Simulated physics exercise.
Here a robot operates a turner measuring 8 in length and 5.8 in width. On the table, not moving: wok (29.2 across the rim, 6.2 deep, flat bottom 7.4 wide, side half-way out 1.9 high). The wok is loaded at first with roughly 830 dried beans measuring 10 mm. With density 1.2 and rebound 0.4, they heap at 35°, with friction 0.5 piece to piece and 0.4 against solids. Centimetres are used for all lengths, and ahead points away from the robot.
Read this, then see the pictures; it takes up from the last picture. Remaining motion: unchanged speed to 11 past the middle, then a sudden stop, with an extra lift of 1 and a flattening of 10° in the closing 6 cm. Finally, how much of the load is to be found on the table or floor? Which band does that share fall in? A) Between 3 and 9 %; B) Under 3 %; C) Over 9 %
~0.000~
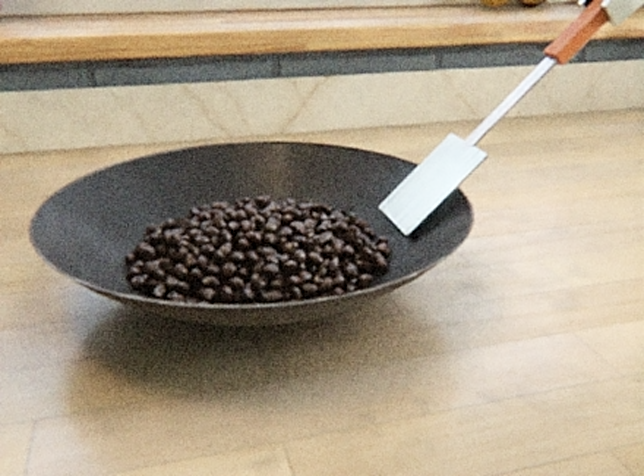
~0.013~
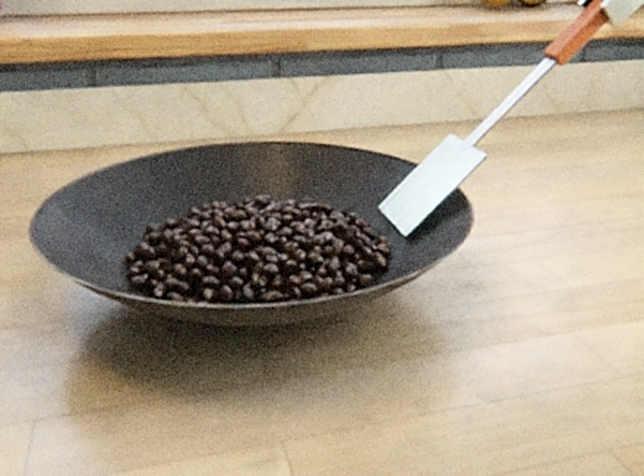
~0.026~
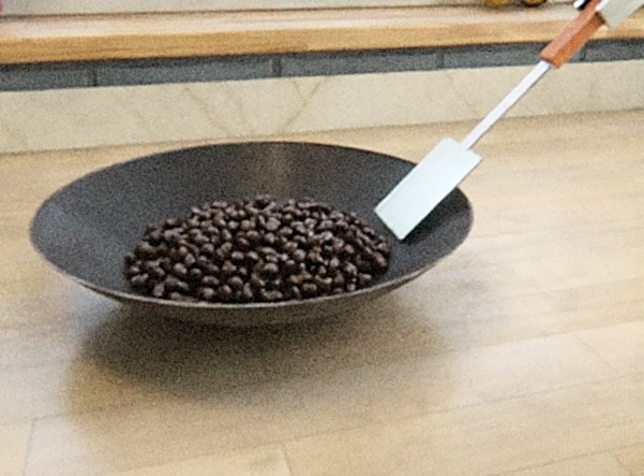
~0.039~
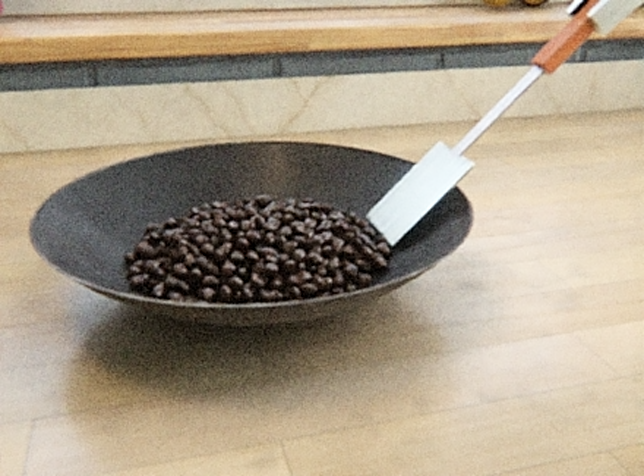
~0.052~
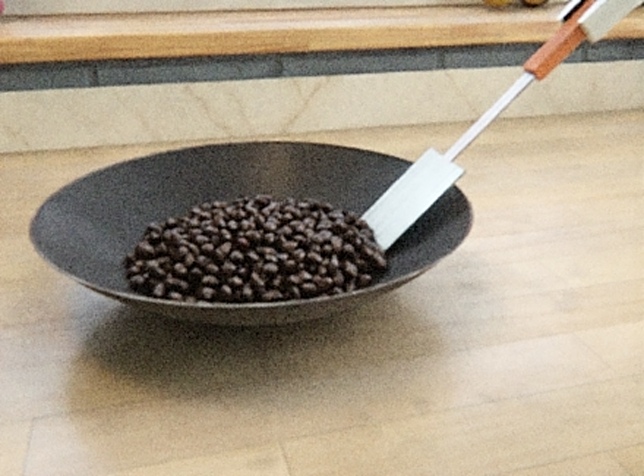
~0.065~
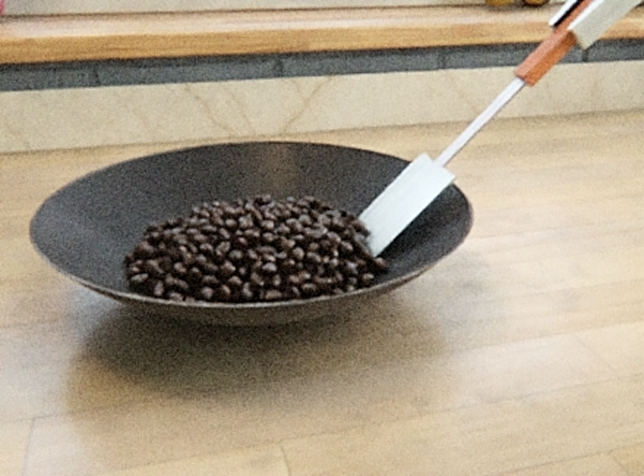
Over 9 %.
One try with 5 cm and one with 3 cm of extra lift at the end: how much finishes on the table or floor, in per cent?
Result, in order: Approx. 20 % and 20 %.
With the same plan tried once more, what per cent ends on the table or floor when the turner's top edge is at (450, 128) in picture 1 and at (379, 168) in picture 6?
Some 35 percent ends up on the table or floor.
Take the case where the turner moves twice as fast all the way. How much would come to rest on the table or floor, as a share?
It would be near 35 per cent.
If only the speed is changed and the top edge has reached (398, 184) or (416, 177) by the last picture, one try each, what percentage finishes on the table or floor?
That comes to about 35 and about 30 percent, in that order.
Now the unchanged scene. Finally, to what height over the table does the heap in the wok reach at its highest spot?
About 7.5 cm above the table.
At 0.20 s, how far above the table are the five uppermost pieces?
Roughly 6 centimetres.
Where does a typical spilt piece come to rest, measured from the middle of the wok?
I reckon close to 22 centimetres.
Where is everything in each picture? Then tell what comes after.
The first picture shows turner top edge at (469, 144), sloping 44°; upper third of the load around (262, 238), from x 130 to 385, top at y 200; 828 in the wok.
The second picture shows turner top edge at (468, 145), sloping 44°; upper third of the load around (262, 238), from x 130 to 385, top at y 200.
The third picture shows turner top edge at (464, 148), sloping 44°; upper third of the load around (262, 238), from x 130 to 385, top at y 200.
The fourth picture shows turner top edge at (456, 153), sloping 44°; upper third of the load around (262, 238), from x 130 to 385, top at y 200.
The fifth picture shows turner top edge at (447, 160), sloping 44°; upper third of the load around (262, 237), from x 130 to 380, top at y 200.
The sixth picture shows turner top edge at (438, 165), sloping 44°; upper third of the load around (262, 236), from x 130 to 380, top at y 200; 828 in the wok.
After 0.20 s, sloping 44°, highest piece 6 above the table; 828 in the wok.
After 0.33 s, sloping 42°, highest piece 8 above the table; 824 in the wok, 4 on the blade or in flight.
After 0.60 s, sloping 34°, highest piece 8 above the table; 660 in the wok, 160 on the table or floor, 8 on the blade or in flight.
After 1.65 s, sloping 34°, highest piece 7 above the table; 656 in the wok, 172 on the table or floor.
At rest, 656 in the wok, 172 on the table or floor. That is 21 % on the table or floor.
